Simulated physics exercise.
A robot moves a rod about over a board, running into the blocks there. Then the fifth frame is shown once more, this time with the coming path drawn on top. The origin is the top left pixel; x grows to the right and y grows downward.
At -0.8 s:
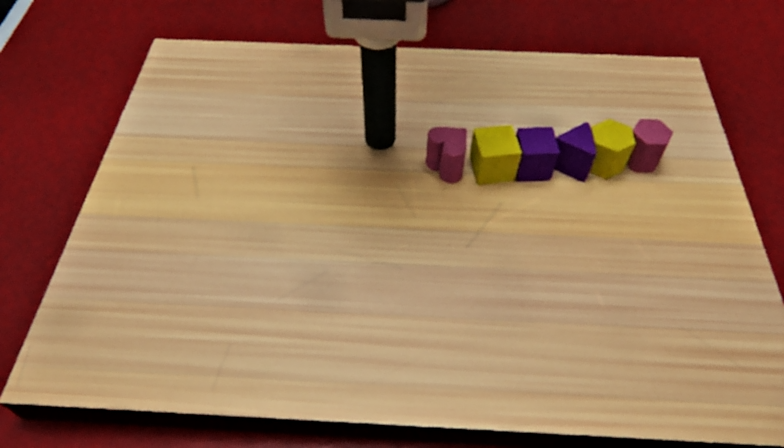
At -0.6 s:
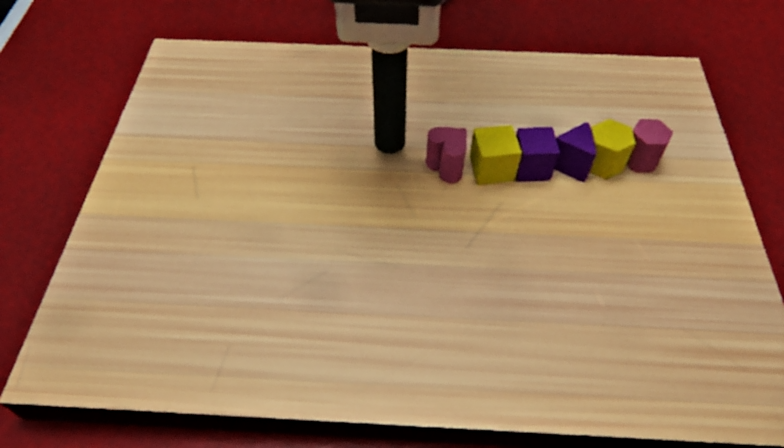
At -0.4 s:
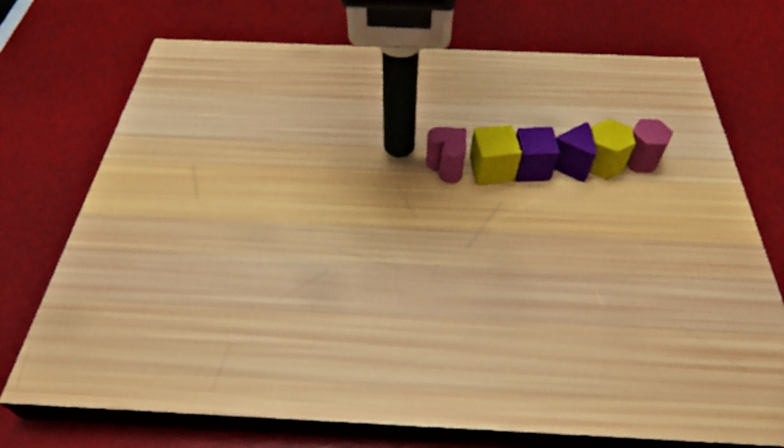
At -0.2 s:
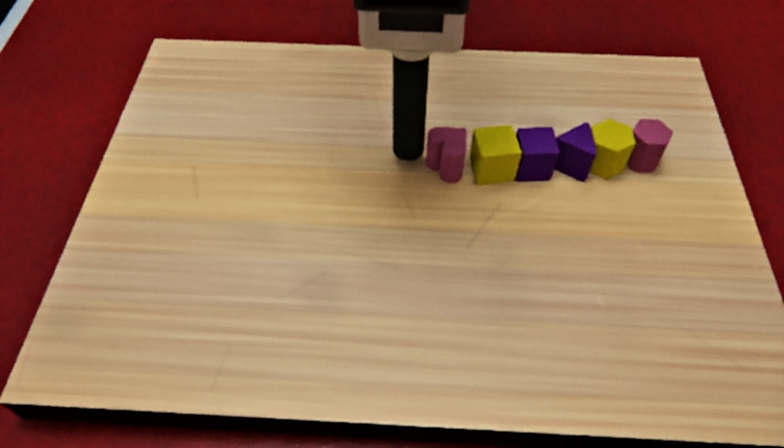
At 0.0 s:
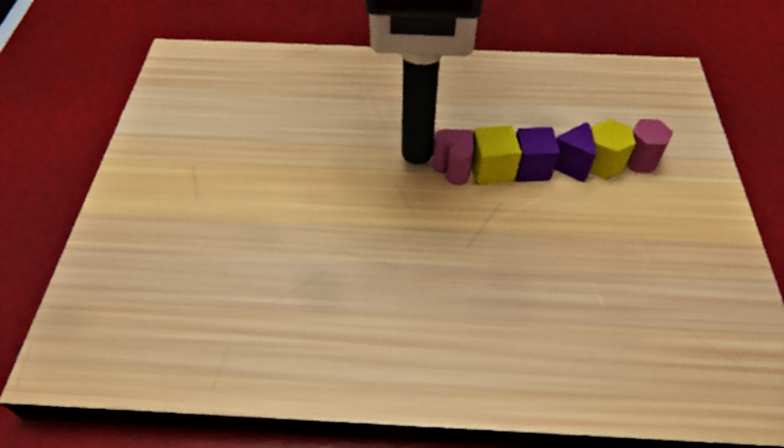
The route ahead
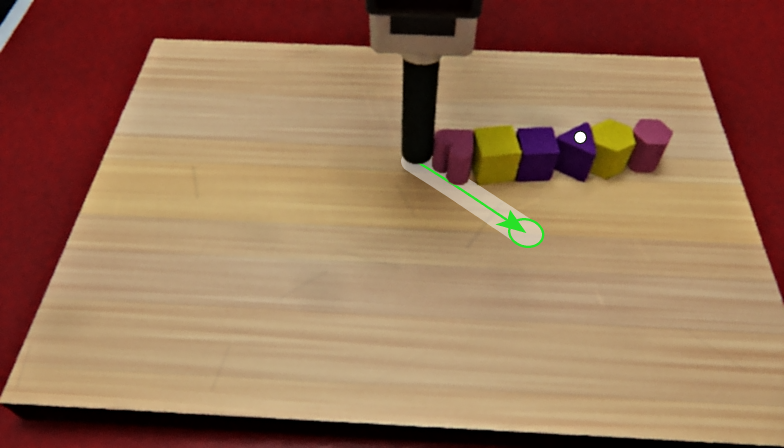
A black rod held by a robot moves slowly to the right and slightly toward the viewer over a wooden board, nearing a row of six pink, yellow and purple blocks. It reaches the pink heart at the row's left end and nudges it right, against the yellow square block.
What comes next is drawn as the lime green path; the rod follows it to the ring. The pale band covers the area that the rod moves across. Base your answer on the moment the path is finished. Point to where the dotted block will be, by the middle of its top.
It should be at about (608, 116).
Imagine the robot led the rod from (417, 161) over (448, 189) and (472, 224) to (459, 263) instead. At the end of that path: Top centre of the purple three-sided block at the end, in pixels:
Most likely (596, 126).
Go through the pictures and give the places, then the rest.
In the first frame, lower end of the rod at (380, 139), tops of blocks, pink heart at (450, 138), yellow square at (497, 140), purple square at (538, 140), purple three-sided block at (580, 137), yellow hexagonal block at (614, 134), pink hexagonal block at (654, 131).
In the second frame, rod at (390, 143), blocks as before.
In the third frame, rod at (399, 146), blocks as before.
In the fourth frame, rod at (408, 150), blocks as before.
In the fifth frame, rod at (417, 153), pink heart at (457, 140), yellow square at (497, 140), purple square at (538, 140), purple three-sided block at (580, 137), yellow hexagonal block at (614, 134), pink hexagonal block at (654, 131).
The drawn path runs from (417, 161) to (526, 233); the dot is on the purple three-sided block.
On the path given first. One third of the way, rod at (453, 175); pink heart at (496, 155), turned 25° anticlockwise; yellow square at (530, 145), turned 15° anticlockwise; purple square at (564, 136), turned 20° anticlockwise; purple three-sided block at (603, 131); yellow hexagonal block at (636, 132); pink hexagonal block at (677, 131).
Two thirds of the way, rod at (490, 199); pink heart at (532, 170), turned 55° anticlockwise; yellow square at (552, 148), turned 45° anticlockwise; purple square at (573, 127), turned 50° anticlockwise; purple three-sided block at (608, 120), turned 25° clockwise; yellow hexagonal block at (641, 130), turned 25° clockwise; pink hexagonal block at (683, 132).
At the end, rod at (529, 225); pink heart at (558, 183), turned 105° anticlockwise; yellow square at (561, 150), turned 55° anticlockwise; purple square at (574, 125), turned 60° anticlockwise; purple three-sided block at (608, 116), turned 35° clockwise; yellow hexagonal block at (641, 130), turned 25° clockwise; pink hexagonal block at (683, 132).
